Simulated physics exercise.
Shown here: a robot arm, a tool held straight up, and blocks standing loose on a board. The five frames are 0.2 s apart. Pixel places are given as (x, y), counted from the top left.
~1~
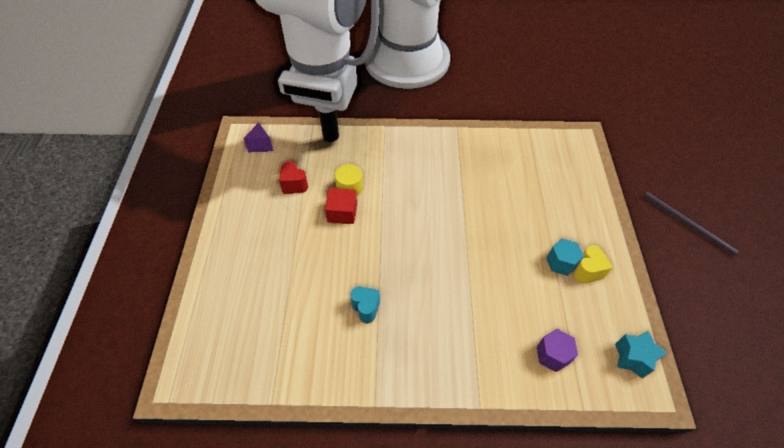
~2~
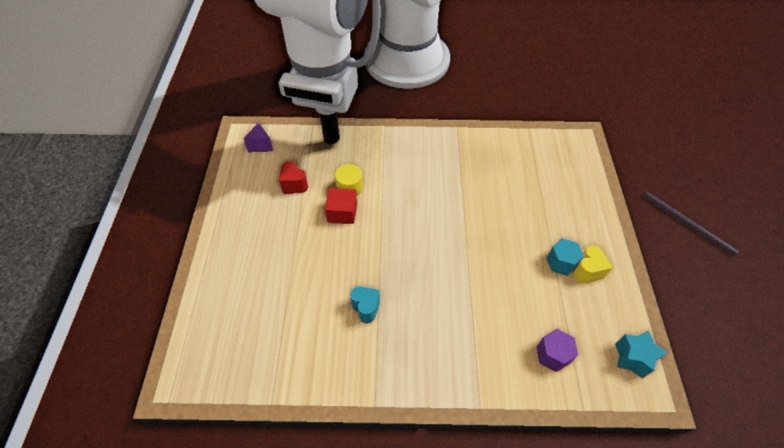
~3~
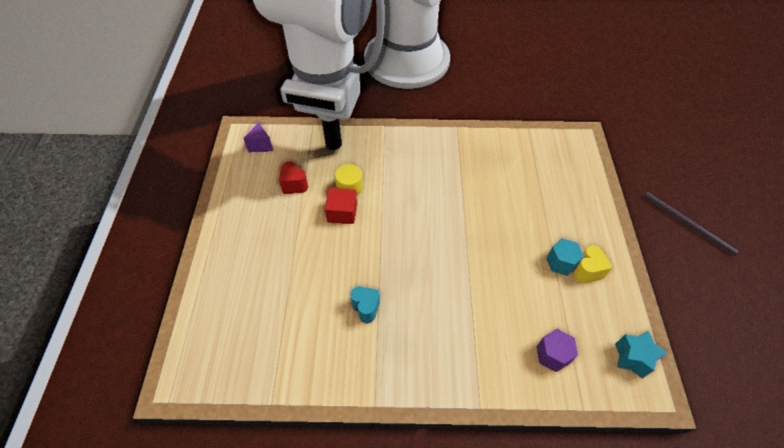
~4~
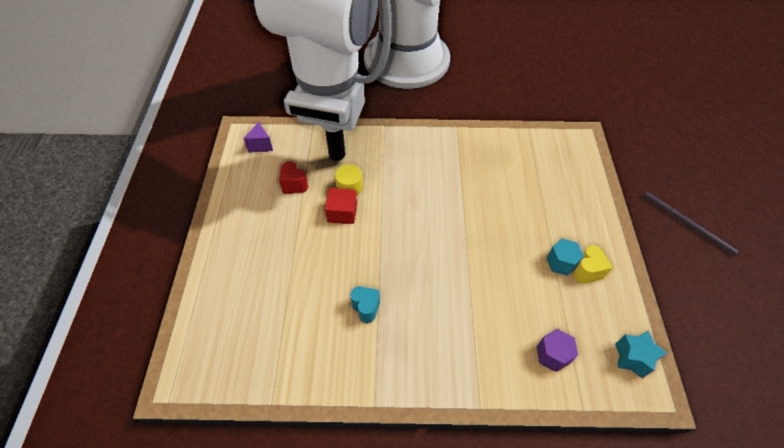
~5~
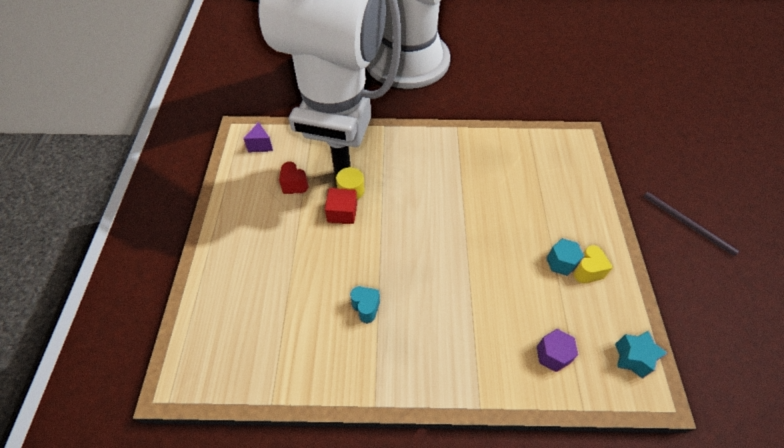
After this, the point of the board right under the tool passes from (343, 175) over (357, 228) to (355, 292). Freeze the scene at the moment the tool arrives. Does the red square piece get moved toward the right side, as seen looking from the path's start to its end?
In short: Yes.
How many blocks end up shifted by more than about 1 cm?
Going by the path, two of them shift by more than about 1 cm.
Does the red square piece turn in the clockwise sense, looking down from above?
Yes, that is what happens.
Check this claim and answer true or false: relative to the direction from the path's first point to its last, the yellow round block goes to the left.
It is true.
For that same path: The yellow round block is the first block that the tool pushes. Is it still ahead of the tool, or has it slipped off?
Answer: Slipped away.
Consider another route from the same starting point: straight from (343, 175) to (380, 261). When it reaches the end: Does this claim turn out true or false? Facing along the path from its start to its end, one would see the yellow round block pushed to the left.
That statement is accurate.
What follows on the original path. One third of the way, tool at (353, 205); red square piece at (338, 214), turned 35° clockwise; yellow round block at (374, 204).
Two thirds of the way, tool at (357, 244); red square piece at (331, 229), turned 80° clockwise; yellow round block at (379, 209).
At the end, tool at (355, 288); red heart-shaped block in place; red square piece at (331, 230), turned 80° clockwise; yellow round block at (379, 209); turquoise heart-shaped block at (367, 301).
